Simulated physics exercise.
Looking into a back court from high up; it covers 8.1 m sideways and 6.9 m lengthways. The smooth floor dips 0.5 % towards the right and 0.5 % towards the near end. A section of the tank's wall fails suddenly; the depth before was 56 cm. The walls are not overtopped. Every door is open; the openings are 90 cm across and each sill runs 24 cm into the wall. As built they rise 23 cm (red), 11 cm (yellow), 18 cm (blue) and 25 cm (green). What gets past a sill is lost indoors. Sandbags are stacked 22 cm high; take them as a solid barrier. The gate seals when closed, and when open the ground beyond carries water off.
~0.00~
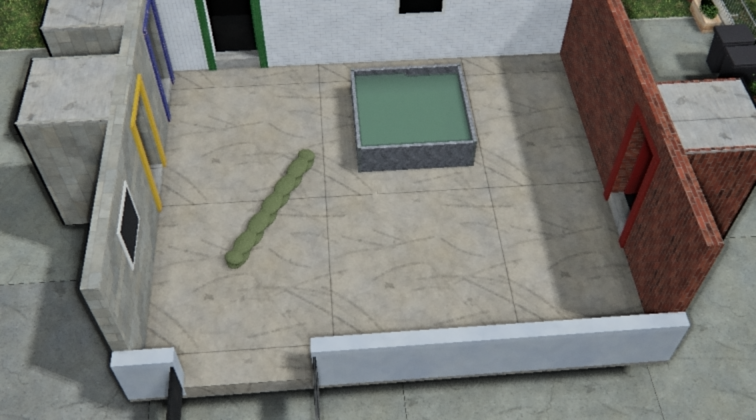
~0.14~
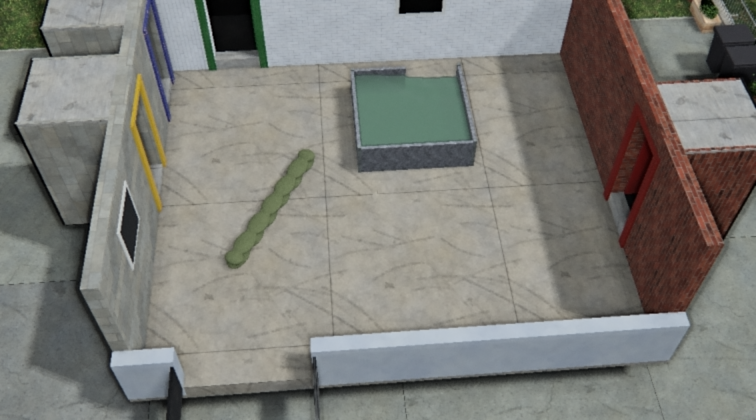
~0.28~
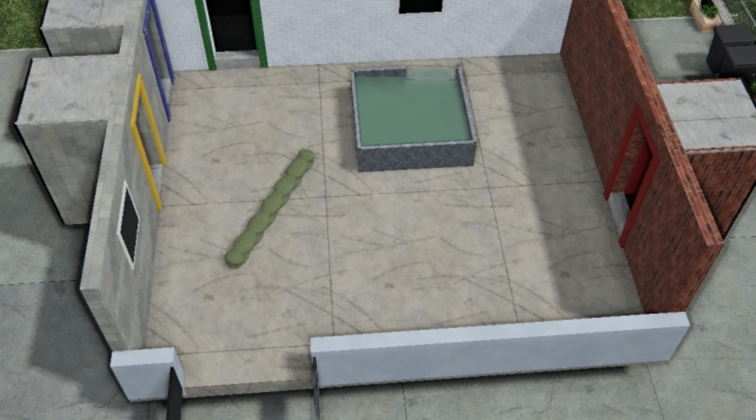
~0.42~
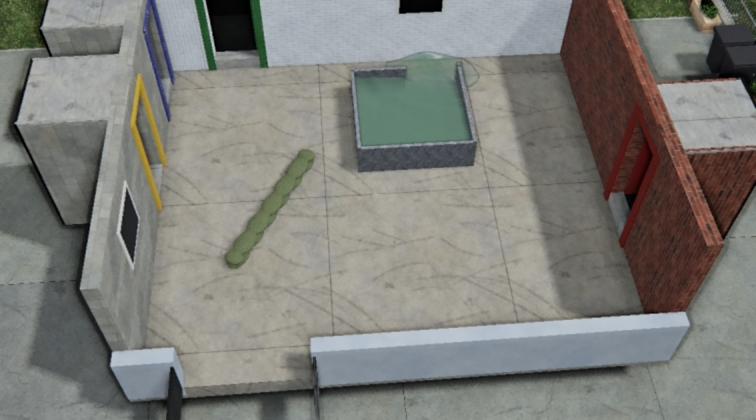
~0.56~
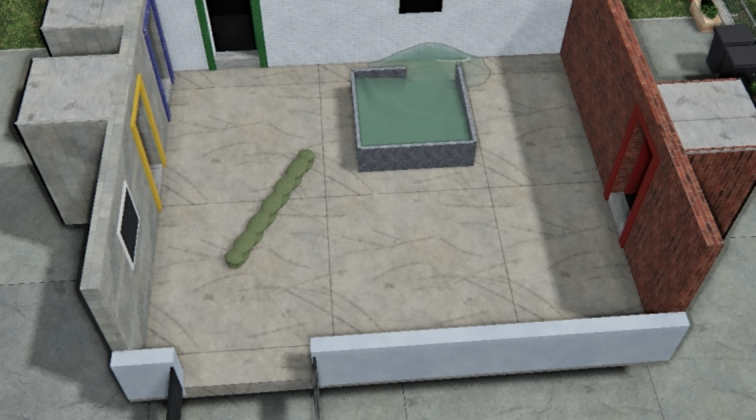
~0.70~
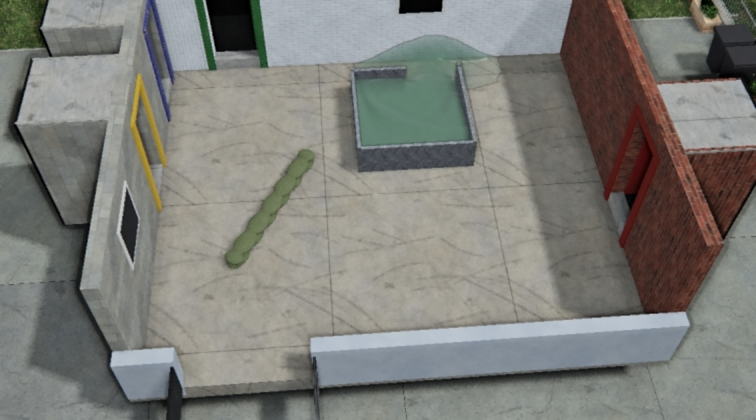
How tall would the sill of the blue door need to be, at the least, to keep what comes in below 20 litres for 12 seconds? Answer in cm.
At least 10.5 cm or so.
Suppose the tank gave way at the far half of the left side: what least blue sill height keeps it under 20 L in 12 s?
Some 23 cm.
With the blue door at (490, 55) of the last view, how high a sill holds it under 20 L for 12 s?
Roughly 15 cm.
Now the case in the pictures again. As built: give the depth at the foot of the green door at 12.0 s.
Some 3.5 cm.
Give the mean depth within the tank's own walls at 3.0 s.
About 28 cm.
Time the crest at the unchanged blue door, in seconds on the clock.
Near 3.4 s.
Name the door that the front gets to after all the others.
It is the yellow one.
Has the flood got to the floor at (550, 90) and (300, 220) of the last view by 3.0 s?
In that order: Under water, still dry.
After 1.4 s water covers 10 % of the floor, deepest (46 cm) near (435, 66); it has not reached the blue door.
After 3.0 s water covers 30 % of the floor, deepest (29 cm) near (552, 55); 8 cm at the blue door, 0 litres in over its 18 cm sill.
After 12.0 s water covers 90 % of the floor, deepest (8 cm) near (621, 343); 4 cm at the blue door, 1 litre in over its 18 cm sill.
At the blue door as built, the water arrived by 2.9 s and peaked near 20 cm at 3.4 s.
With a sill of 9 cm, 33 litres would have come in within the 12 s; with 12 cm, 12 litres. So under 20 litres takes about 10.5 cm.
